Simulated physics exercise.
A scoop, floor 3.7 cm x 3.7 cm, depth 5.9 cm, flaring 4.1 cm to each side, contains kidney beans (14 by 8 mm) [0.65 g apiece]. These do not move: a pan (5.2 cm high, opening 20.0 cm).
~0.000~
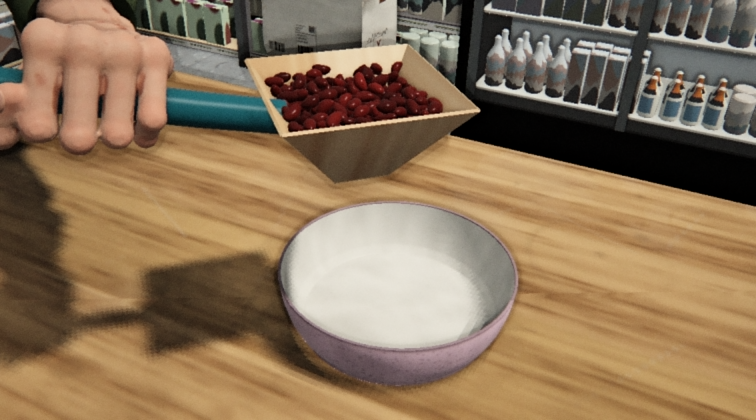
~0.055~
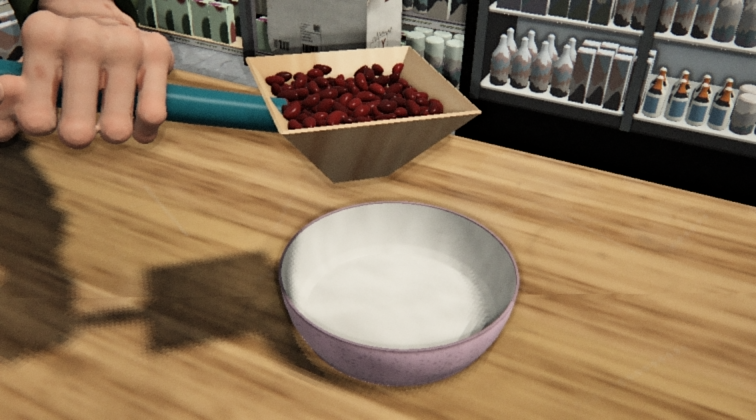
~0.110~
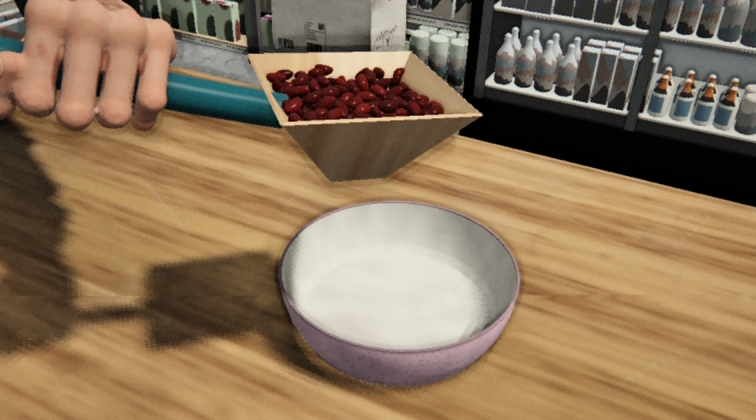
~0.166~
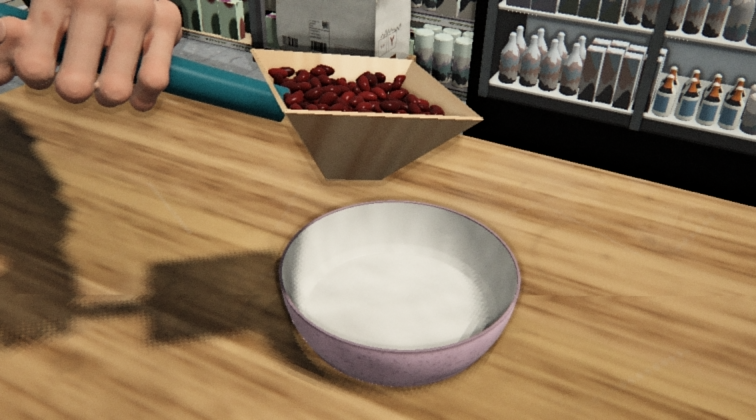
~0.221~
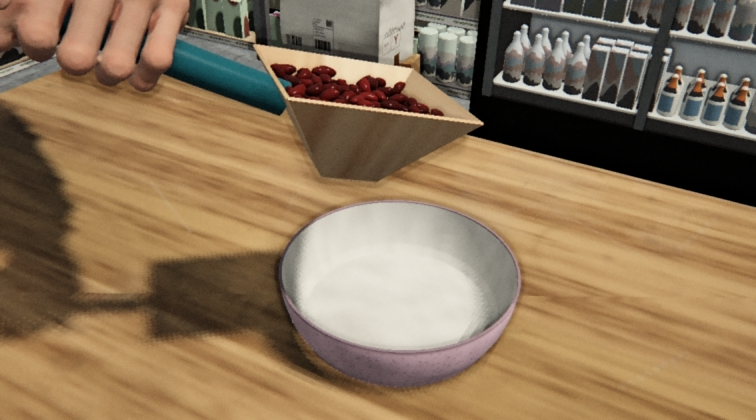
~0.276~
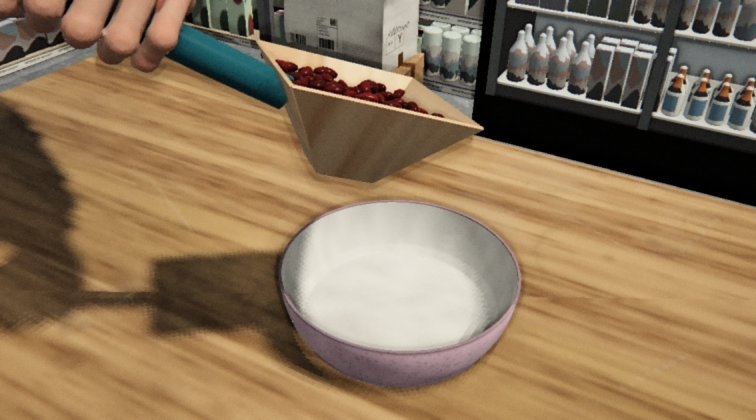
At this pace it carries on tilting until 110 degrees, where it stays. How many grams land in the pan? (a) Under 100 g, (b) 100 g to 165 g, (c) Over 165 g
Answer: C.
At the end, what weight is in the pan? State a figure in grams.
Estimated mass: Near 190 g.
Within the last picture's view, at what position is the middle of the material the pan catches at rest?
Near pixel (412, 288).
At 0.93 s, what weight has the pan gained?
30 g, roughly.
After 0.63 s, tilt 53 degrees; 0 g in the pan, scoop holds 100 %.
After 0.93 s, tilt 81 degrees; 29 g in the pan, scoop holds 60 %.
After 1.20 s, tilt 106 degrees; 182 g in the pan, scoop holds 0 %.
After 1.46 s, tilt 110 degrees; 187 g in the pan, scoop holds 0 %.
In the end, at 1.9 s, 187 g in the pan, scoop holds 0 %.
